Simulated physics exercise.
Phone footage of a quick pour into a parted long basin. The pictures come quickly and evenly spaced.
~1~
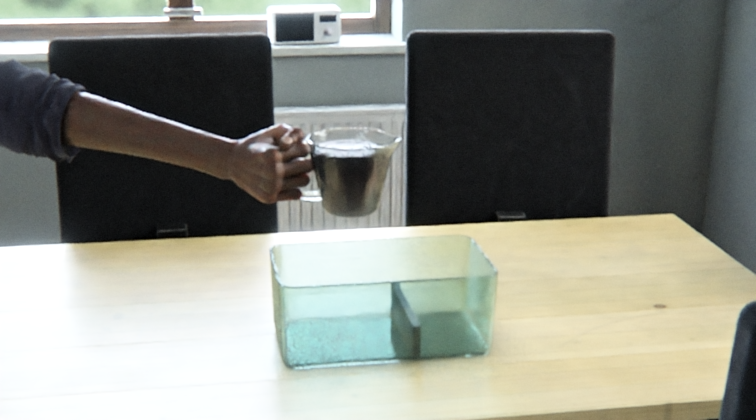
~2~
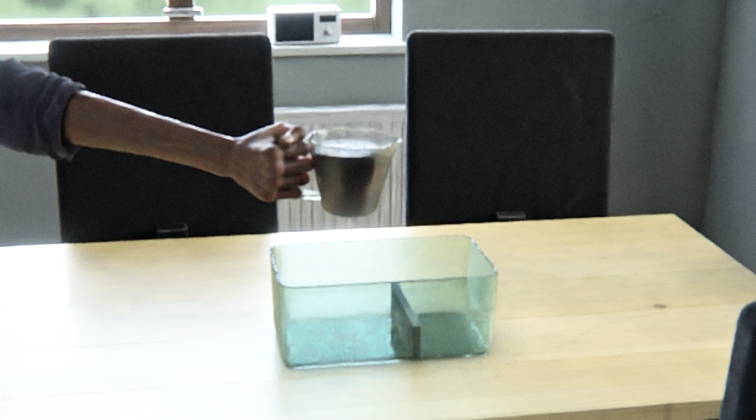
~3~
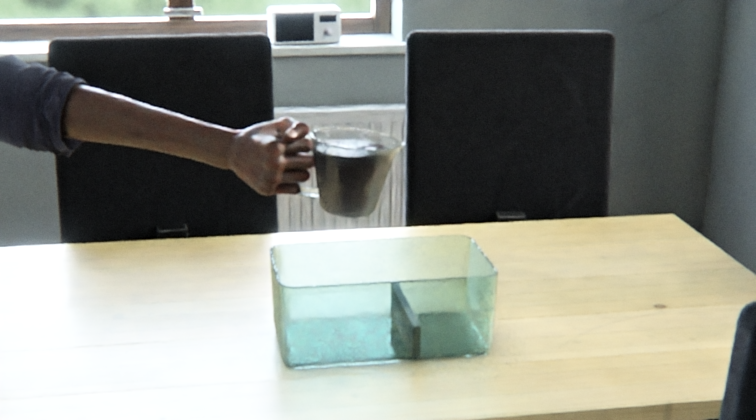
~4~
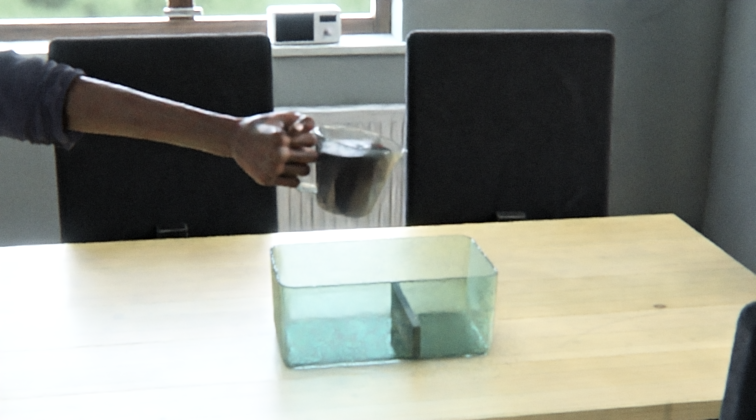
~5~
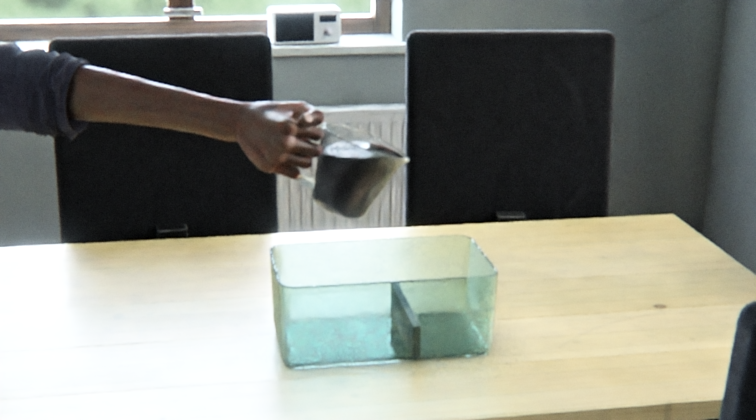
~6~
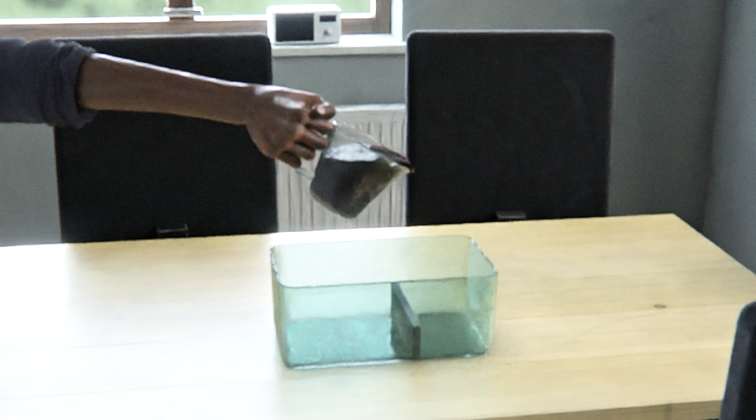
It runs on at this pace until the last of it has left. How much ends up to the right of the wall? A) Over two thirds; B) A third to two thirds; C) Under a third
Answer: A.
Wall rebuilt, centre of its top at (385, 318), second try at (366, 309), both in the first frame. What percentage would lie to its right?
80 per cent first, then 90 per cent.
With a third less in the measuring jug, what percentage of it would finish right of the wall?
Roughly 80 in a hundred.
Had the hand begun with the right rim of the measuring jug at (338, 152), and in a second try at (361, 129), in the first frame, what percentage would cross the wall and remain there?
The first start yields 5 per cent, the second 35 per cent.
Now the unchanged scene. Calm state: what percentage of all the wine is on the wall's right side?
I'd say near 80 in a hundred.
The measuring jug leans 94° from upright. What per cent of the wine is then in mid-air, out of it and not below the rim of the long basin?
Some 25 per cent, I'd say.
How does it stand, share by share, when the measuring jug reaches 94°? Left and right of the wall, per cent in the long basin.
Left 0, right 35.
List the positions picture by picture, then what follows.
Tilt 0°; pouring edge (401, 138); surface from (312, 150) to (390, 147); the long basin's rim runs from (275, 267) to (484, 255); the wall's top is at (405, 304), in the first frame.
Tilt 1°; pouring edge (402, 139); surface from (312, 149) to (390, 148), in the second frame.
Tilt 6°; pouring edge (404, 143); surface from (315, 148) to (392, 149), in the third frame.
Tilt 12°; pouring edge (407, 149); surface from (317, 148) to (396, 151), in the fourth frame.
Tilt 22°; pouring edge (410, 158); surface from (321, 152) to (403, 153), in the fifth frame.
Tilt 32°; pouring edge (411, 169); surface from (322, 158) to (406, 162); 3 per cent is over the edge, in the sixth frame.
A moment on, the measuring jug is tipped on its side and 37 per cent is still to pour, 0 is left of the wall and 36 right of it.
Next, the measuring jug is tipped right over and 2 per cent is still to pour, 10 is left of the wall and 82 right of it.
Then the measuring jug is tipped right over and 0 per cent is still to pour, 16 is left of the wall and 81 right of it.
Later the measuring jug is tipped right over and 0 per cent is still to pour, 17 is left of the wall and 81 right of it.
Finally, 17 per cent lies left of the wall, 80 right of it and 3 outside.
